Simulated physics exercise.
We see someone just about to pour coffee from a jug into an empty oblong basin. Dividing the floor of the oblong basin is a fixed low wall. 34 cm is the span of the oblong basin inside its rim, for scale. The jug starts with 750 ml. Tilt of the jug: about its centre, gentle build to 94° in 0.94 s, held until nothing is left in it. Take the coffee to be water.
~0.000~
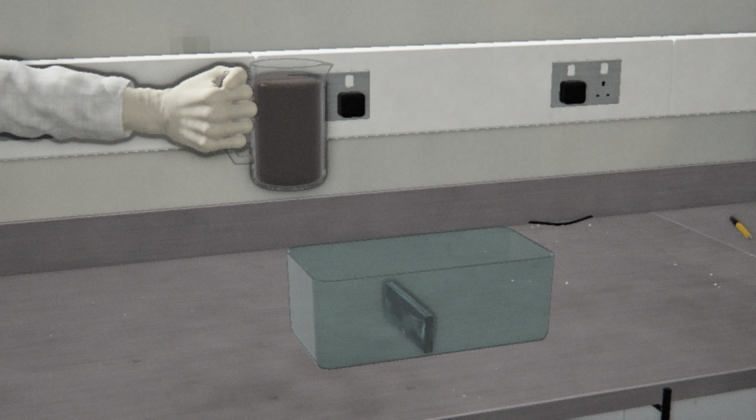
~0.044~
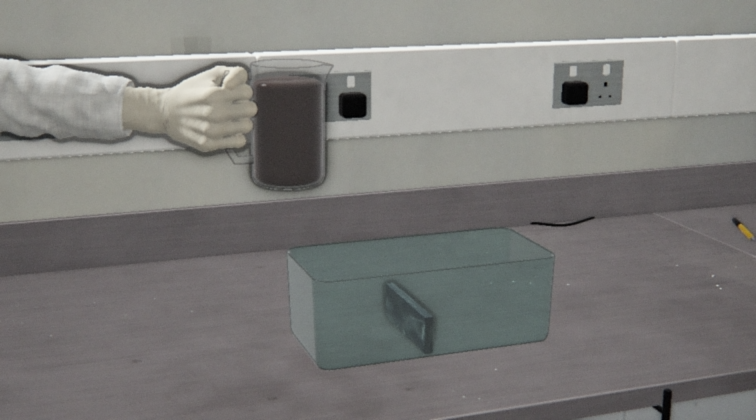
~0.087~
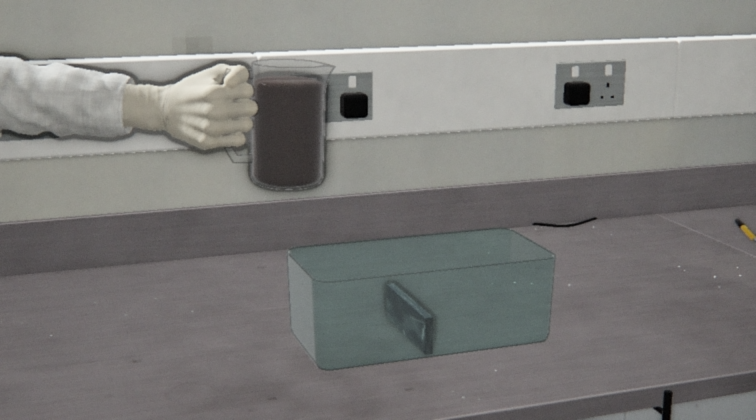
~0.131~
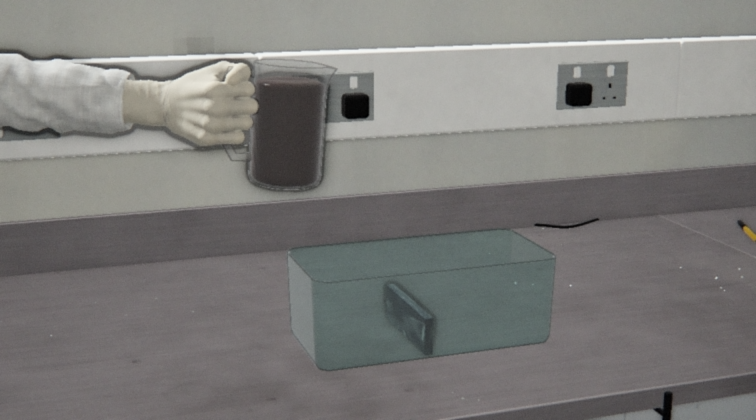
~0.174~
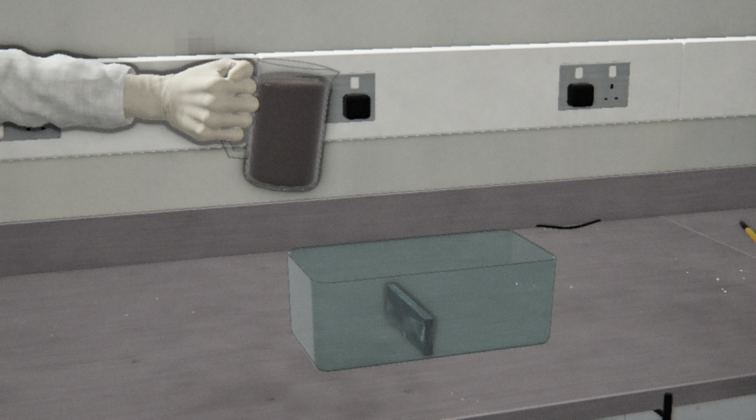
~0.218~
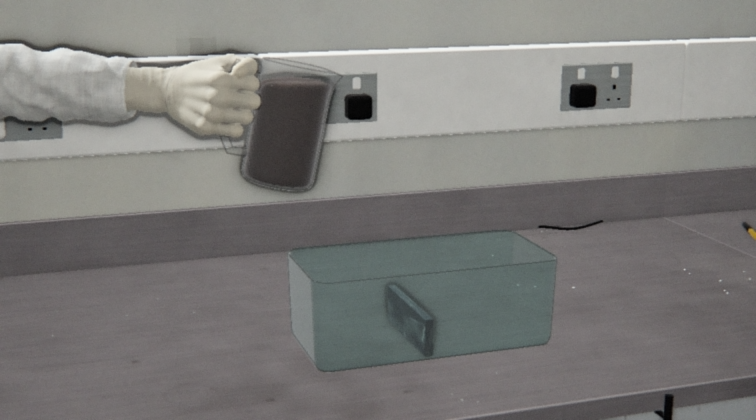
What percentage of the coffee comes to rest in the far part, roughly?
77 %.
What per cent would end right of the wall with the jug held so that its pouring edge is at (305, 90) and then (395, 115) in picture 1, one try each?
Result: 5 per cent, then 95 per cent.
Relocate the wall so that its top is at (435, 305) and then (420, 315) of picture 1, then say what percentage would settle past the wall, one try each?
5 then 55 %.
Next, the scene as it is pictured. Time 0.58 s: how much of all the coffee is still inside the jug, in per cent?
Around 90 percent.
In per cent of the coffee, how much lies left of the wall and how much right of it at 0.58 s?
I'd say some 0 in a hundred on the left and 0 on the right.
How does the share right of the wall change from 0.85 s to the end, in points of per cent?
It goes up by about 58.
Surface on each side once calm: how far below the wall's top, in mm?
The left side gives some 46 mm, the right side some 30 mm.
By 0.58 s the tilt is 65° and 90 per cent is still to pour, 0 is left of the wall and 0 right of it.
By 0.85 s the tilt is 92° and 56 per cent is still to pour, 3 is left of the wall and 19 right of it.
By 1.13 s the tilt is 94° and 20 per cent is still to pour, 4 is left of the wall and 62 right of it.
By 1.44 s the tilt is 94° and 7 per cent is still to pour, 12 is left of the wall and 77 right of it.
At rest 20 per cent lies left of the wall, 77 right of it and 1 outside.
